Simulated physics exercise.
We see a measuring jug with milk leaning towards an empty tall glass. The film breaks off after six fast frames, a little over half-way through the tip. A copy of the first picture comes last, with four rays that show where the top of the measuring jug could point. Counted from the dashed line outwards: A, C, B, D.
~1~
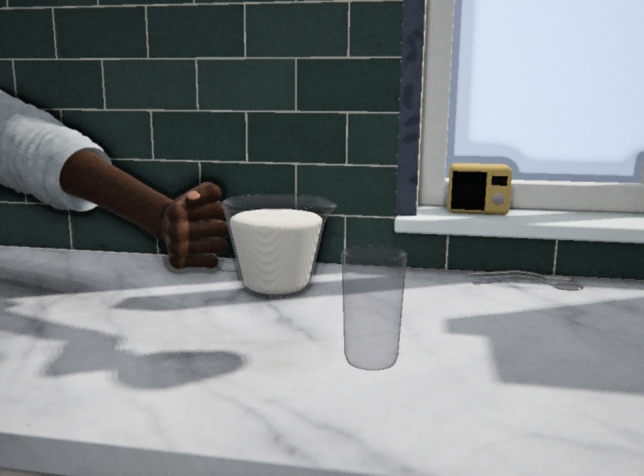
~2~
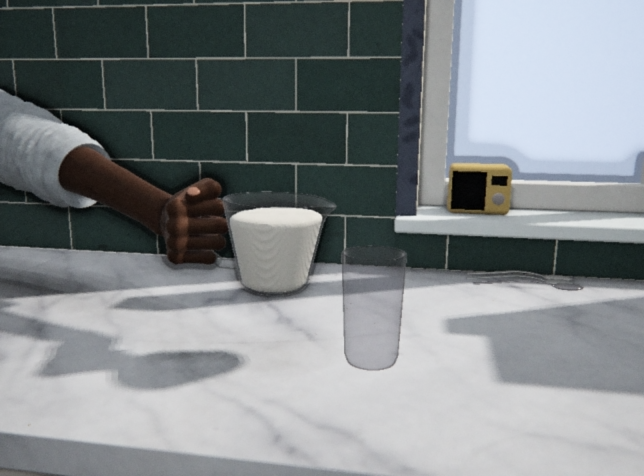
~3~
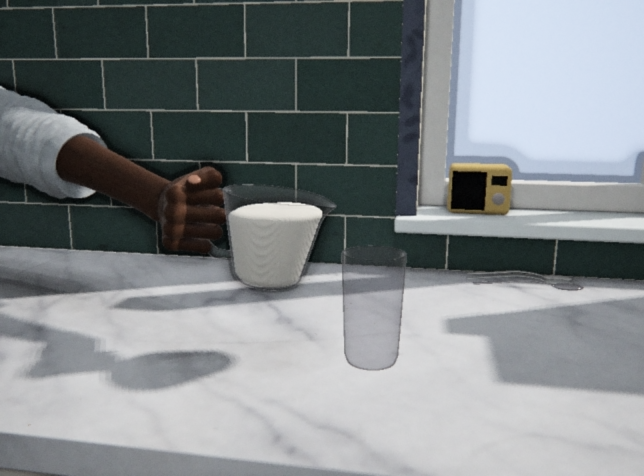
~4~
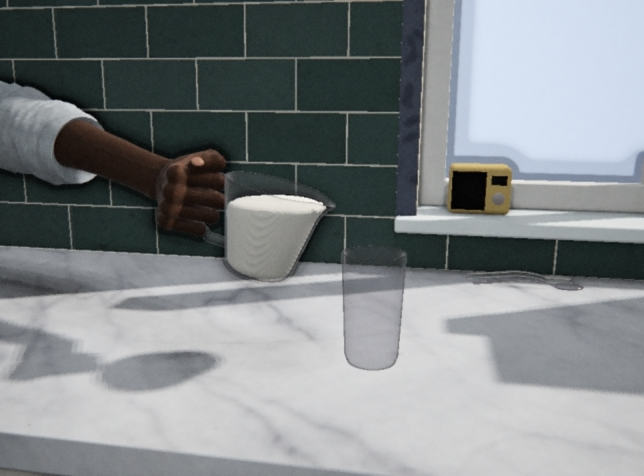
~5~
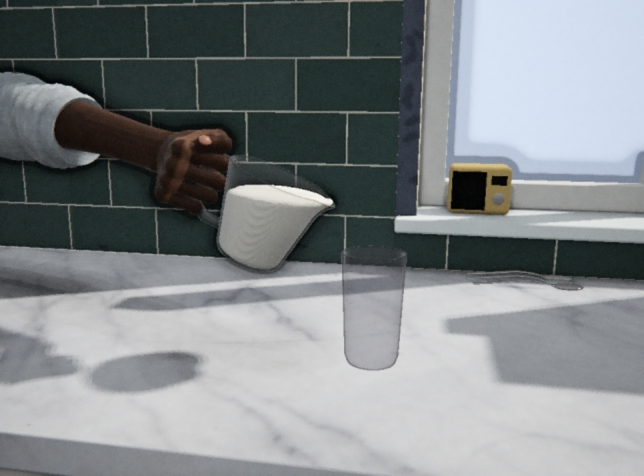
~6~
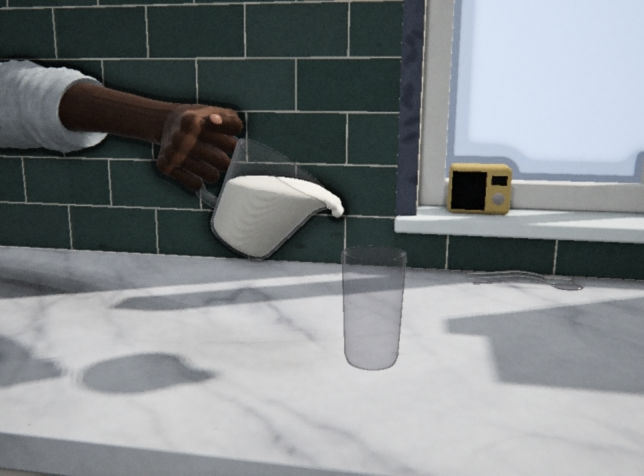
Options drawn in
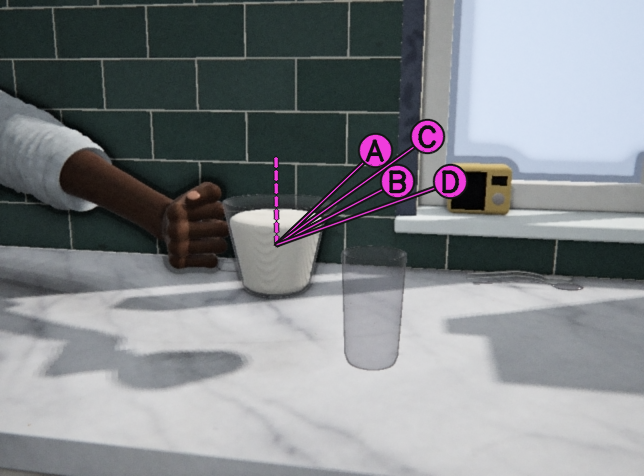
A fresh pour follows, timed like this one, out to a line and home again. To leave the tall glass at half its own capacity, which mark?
Line A does it best.
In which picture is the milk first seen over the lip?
Picture 6.
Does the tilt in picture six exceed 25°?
Yes.
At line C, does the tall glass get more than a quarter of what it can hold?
Yes.
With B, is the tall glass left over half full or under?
Over half.
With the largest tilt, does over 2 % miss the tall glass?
Yes, it does.
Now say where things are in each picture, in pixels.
Upright, lip at (335, 206); rim of the tall glass round (374, 253); nothing has left yet.
Upright, lip at (335, 206); nothing has left yet.
Tipped about 7°, lip at (334, 206); nothing has left yet.
Tipped about 14°, lip at (334, 206); nothing has left yet.
Tipped about 23°, lip at (333, 206); nothing has left yet.
Tipped about 33°, lip at (333, 206); milk is over the lip, down to (337, 214).
On the marked copy, A at (363, 162); B at (382, 189); C at (413, 147); D at (434, 188).
If A is chosen, the tall glass ends with about 49 % of what it can hold.
If B is chosen, the tall glass ends with about 83 % of what it can hold; 4 % of the milk is spilt.
If C is chosen, the tall glass ends with about 67 % of what it can hold.
If D is chosen, the tall glass ends with about 85 % of what it can hold; 16 % of the milk is spilt.
